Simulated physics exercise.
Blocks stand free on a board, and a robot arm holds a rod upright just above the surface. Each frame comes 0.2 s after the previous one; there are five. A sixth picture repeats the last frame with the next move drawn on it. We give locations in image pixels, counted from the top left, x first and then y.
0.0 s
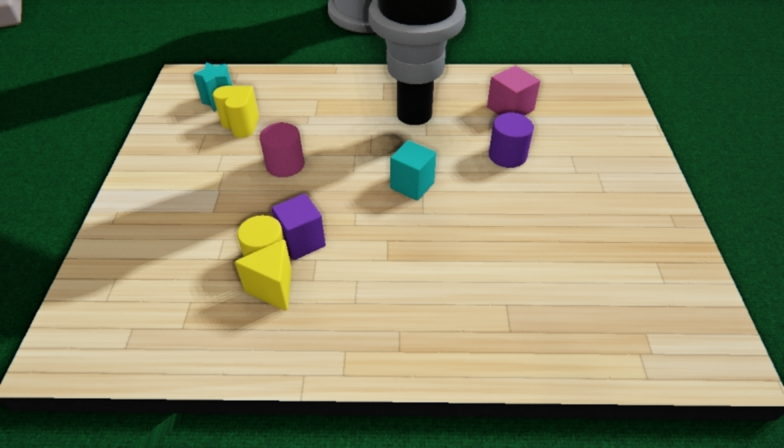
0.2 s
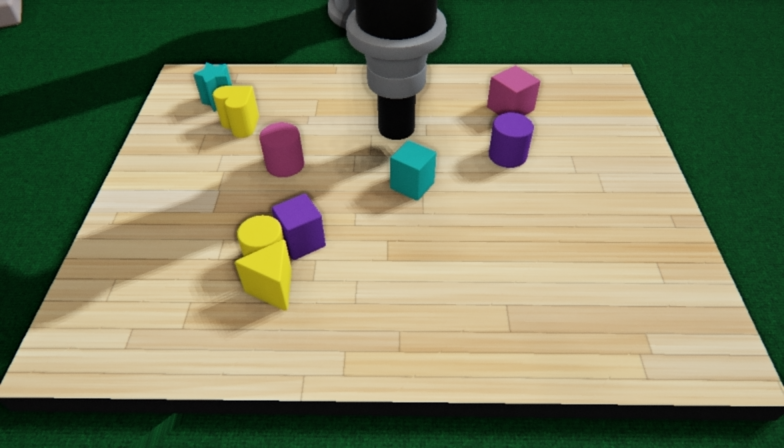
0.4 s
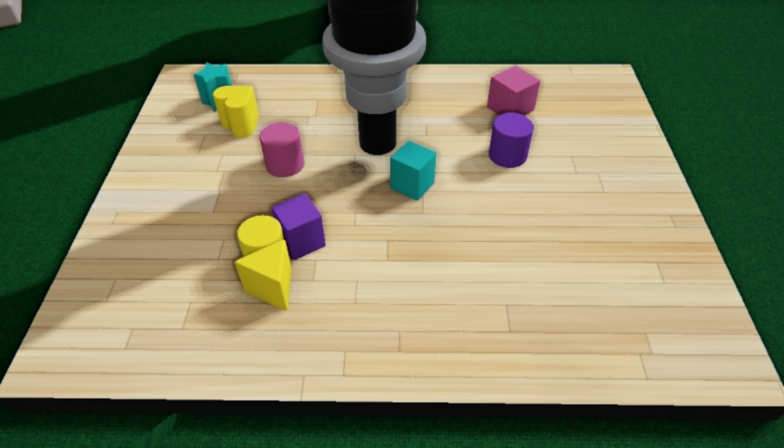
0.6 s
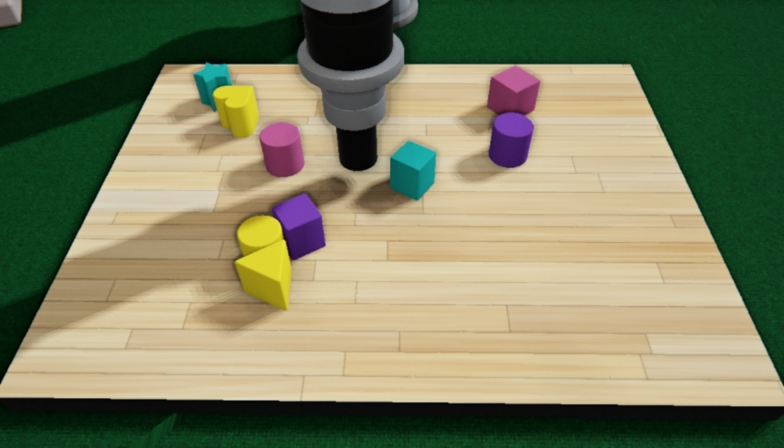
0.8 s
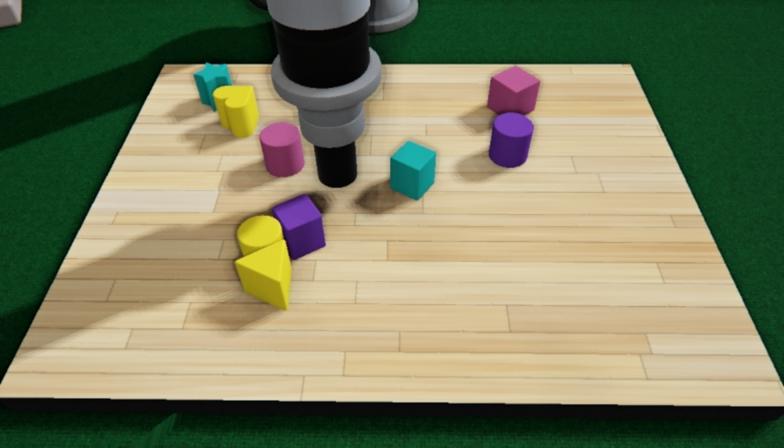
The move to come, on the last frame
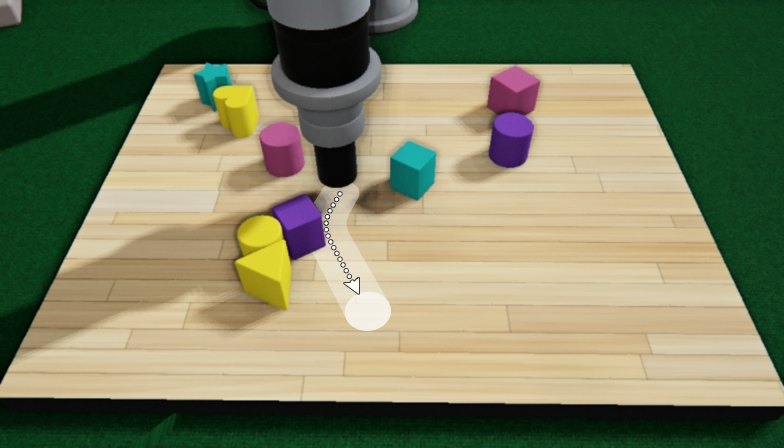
At the start, a robot arm holds a dark rod near the far edge of a wooden board scattered with colourful blocks. The rod moves steadily toward the viewer and to the left, passing between the turquoise cube and the pink cylinder and nearing the purple cube, while every block stays still.
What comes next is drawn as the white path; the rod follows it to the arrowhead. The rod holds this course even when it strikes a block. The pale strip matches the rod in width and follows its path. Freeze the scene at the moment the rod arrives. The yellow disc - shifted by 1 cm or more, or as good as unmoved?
The result: It moves.
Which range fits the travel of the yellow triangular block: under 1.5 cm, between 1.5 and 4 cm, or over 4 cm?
Short of 1.5 cm.
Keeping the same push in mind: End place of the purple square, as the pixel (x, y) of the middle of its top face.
The centre of its top will be at (288, 229).
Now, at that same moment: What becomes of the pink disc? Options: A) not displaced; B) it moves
The answer is A.
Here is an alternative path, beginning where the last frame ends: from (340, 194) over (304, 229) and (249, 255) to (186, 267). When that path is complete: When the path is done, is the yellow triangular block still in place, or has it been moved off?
Gets moved.
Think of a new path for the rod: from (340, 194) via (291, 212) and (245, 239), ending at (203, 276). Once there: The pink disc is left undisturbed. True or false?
That claim is true.
The line goes from (340, 194) over (326, 230) and (345, 268) to (368, 311).
What follows on the original path. One third of the way, rod at (324, 211); yellow disc at (249, 237); yellow triangular block at (265, 264); purple square at (290, 223).
Two thirds of the way, rod at (343, 250); yellow disc at (246, 239); yellow triangular block at (265, 266); purple square at (288, 229).
At the end, rod at (367, 293); yellow disc at (246, 239); yellow triangular block at (265, 266); pink disc unmoved; purple square at (288, 229); turquoise square unmoved.
